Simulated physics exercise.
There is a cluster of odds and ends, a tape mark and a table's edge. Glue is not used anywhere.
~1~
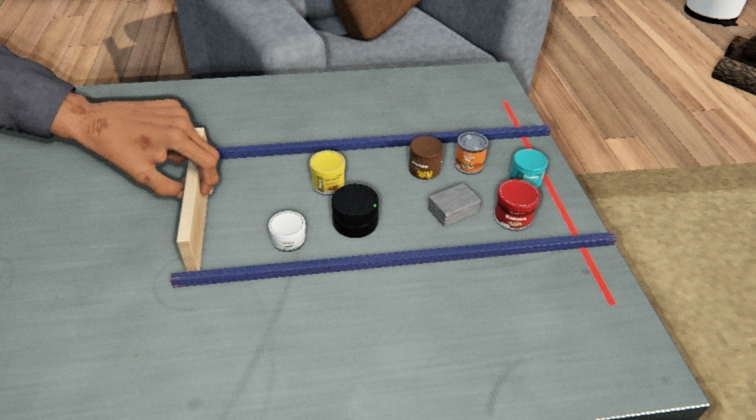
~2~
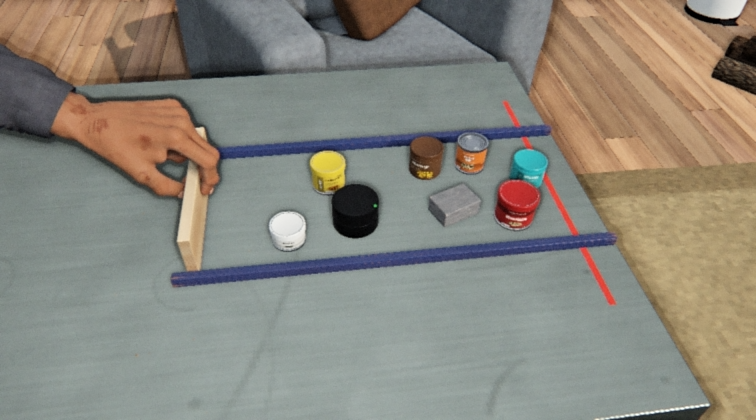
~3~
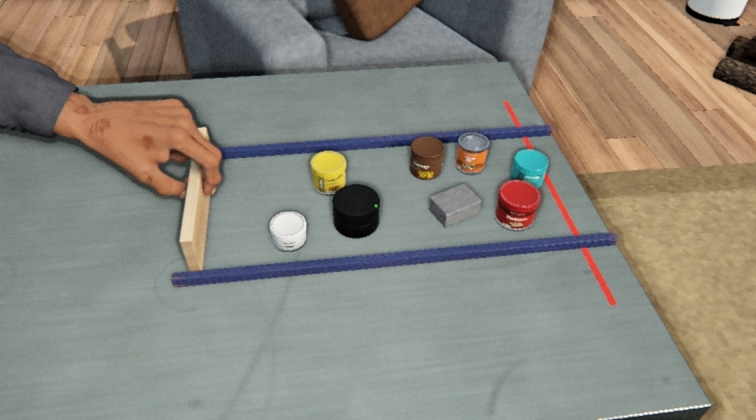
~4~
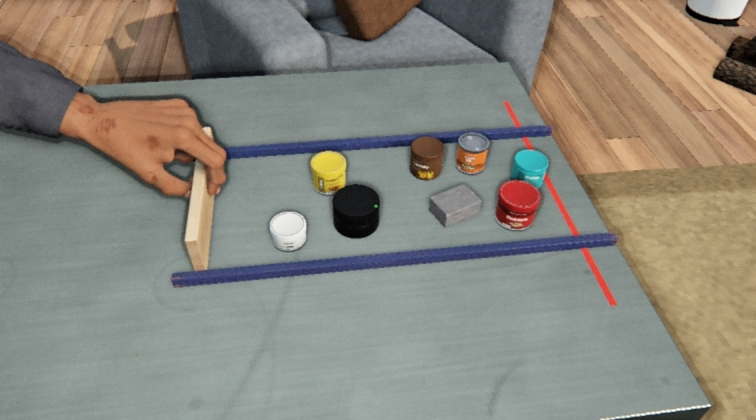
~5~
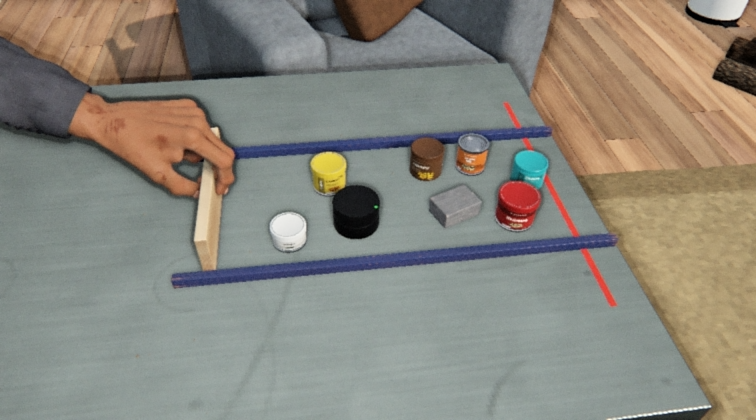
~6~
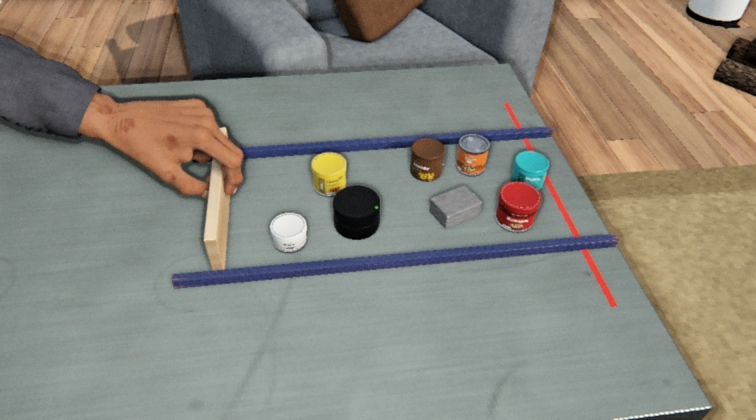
The clip shows a hand holding a wooden board upright between two blue rods on a table, sliding it slightly right toward small pots, tubs and a grey block, which stay still near a red line.
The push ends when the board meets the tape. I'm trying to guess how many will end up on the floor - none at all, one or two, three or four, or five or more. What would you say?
I'd say three or four.
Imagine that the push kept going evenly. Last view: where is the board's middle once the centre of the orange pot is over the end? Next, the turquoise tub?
The middle would be close to (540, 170) and then close to (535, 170).
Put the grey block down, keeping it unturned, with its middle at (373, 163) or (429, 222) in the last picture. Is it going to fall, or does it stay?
Result by position: It stays aboard / leaves the top.
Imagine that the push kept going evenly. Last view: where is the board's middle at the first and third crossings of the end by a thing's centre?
Earlier crossing: About (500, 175); later crossing: About (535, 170).
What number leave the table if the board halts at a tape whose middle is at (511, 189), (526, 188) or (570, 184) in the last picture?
It would be 1, 1 and 8.
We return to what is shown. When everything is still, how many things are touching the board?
It touches 4.
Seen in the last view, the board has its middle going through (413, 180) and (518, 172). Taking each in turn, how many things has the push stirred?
Counts: 7, 8.
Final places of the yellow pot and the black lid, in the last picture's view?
Okay, so first (558, 156), and next (577, 181).
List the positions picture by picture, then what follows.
Turquoise tub (528, 170); red tin (516, 205); orange pot (471, 154); board (196, 196); tape (549, 184), in the first picture.
Red tin (516, 205); black lid (355, 211), in the second picture.
Orange pot (472, 154); white pot (289, 232), in the third picture.
Turquoise tub (529, 170); grey block (455, 206), in the fourth picture.
Red tin (517, 207); brown tub (427, 159), in the fifth picture.
Turquoise tub (529, 171); red tin (517, 207); orange pot (472, 155); board (220, 195); tape (550, 186), in the sixth picture.
A little later, none off yet; turquoise tub at rest near (529, 171); red tin at rest near (517, 207); orange pot at rest near (472, 155).
Next, none off yet; turquoise tub at rest near (529, 171); red tin shifted about its own width near (557, 215); orange pot shifted about its own width near (503, 145).
When it is over, the number that fall off is three or four; down, grey block, orange pot, red tin and turquoise tub.
